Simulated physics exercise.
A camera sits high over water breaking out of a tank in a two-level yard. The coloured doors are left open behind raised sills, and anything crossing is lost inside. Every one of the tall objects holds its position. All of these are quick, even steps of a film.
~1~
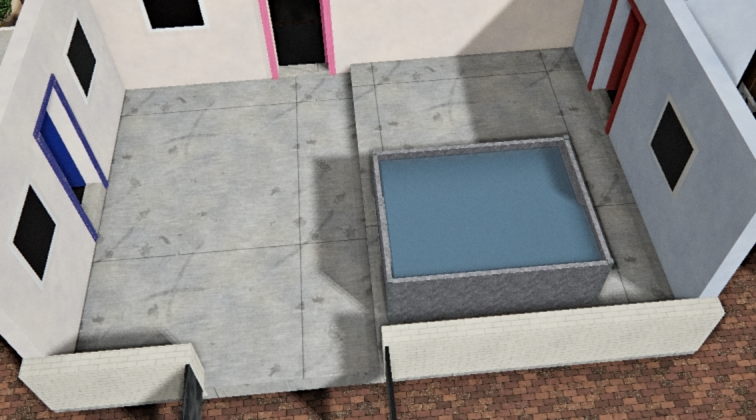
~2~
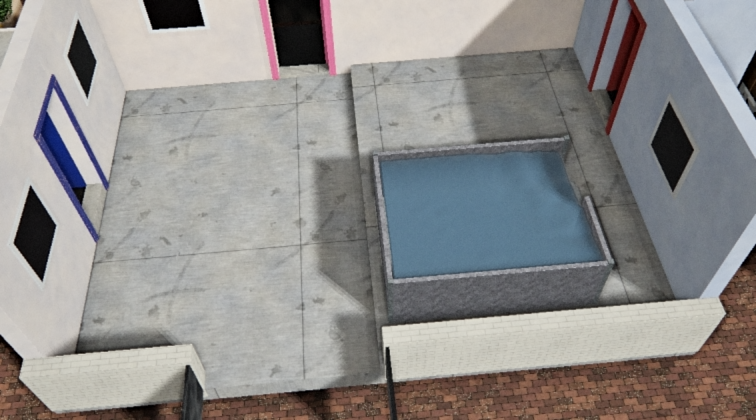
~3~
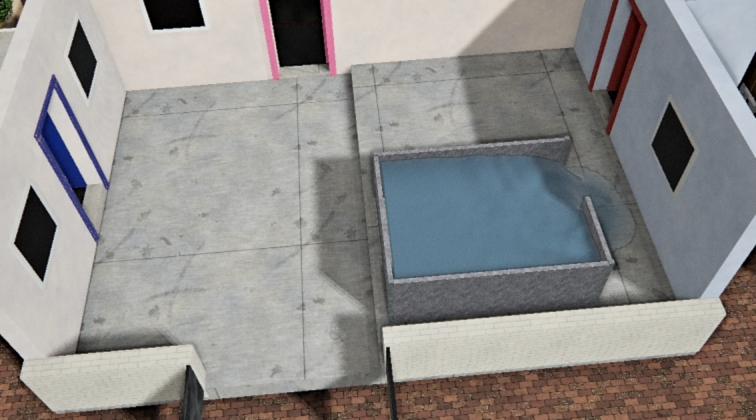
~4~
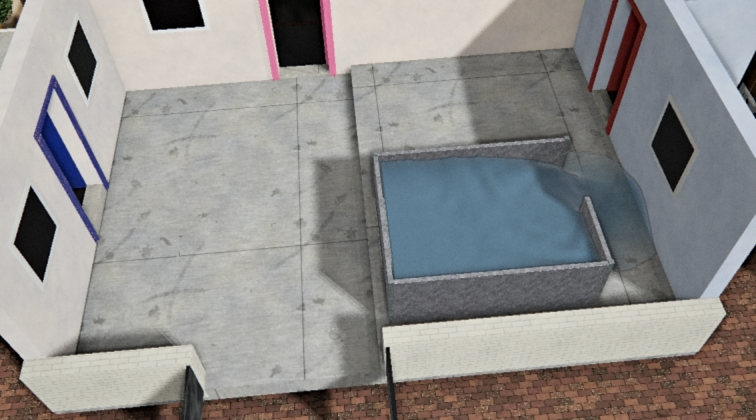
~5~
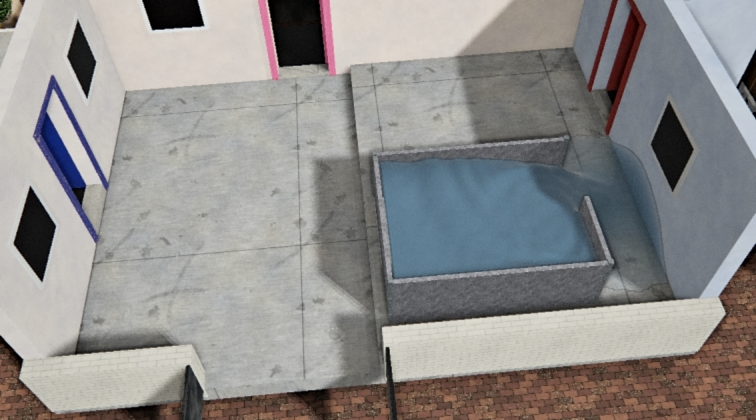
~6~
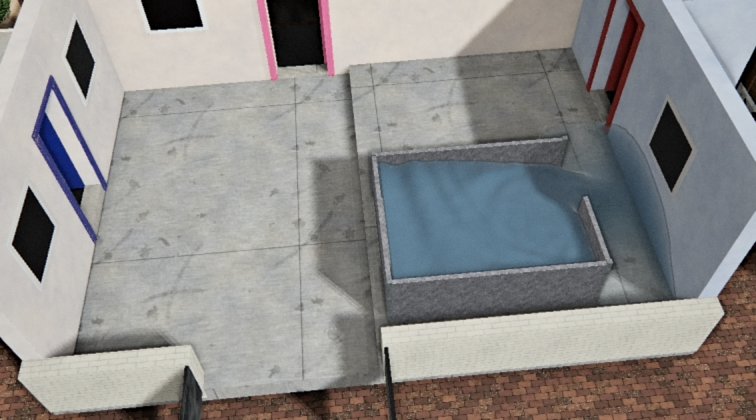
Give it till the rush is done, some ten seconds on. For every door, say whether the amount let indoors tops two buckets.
At the end, the red door will top two buckets. The pink door will not top two buckets. The blue door will not top two buckets.
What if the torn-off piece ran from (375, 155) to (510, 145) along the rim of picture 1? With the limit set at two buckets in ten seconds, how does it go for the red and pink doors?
So the red one breaks the limit and the pink one breaks the limit.
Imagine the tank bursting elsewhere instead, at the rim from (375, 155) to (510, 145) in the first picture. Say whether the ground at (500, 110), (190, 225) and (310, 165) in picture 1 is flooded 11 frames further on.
In the order given: Swamped, untouched and swamped.
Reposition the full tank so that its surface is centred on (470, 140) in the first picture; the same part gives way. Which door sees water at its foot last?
That would be the blue-painted one, I think.
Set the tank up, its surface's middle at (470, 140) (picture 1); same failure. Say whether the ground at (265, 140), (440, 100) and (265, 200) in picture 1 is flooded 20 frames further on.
Result: Spared; inundated; spared.
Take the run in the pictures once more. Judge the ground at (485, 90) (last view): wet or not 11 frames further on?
At that place: Wet.
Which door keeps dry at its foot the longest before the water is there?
That's the blue-painted one.
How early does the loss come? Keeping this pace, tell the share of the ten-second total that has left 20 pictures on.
Estimated share: Close to 25 %.
A moment on, water covers 15 % of the floor; the red door under two buckets in, the pink door not reached, the blue door not reached.
Next, water covers 25 % of the floor; the red door over two buckets in, the pink door not reached, the blue door not reached.
Then, water covers 50 % of the floor; the red door over two buckets in, the pink door wet at the sill, nothing in, the blue door not reached.
Later, water covers 90 % of the floor; the red door far over two buckets in, the pink door wet at the sill, nothing in, the blue door wet at the sill, nothing in.
In the end, water covers 95 % of the floor; the red door far over two buckets in, the pink door wet at the sill, nothing in, the blue door wet at the sill, nothing in.
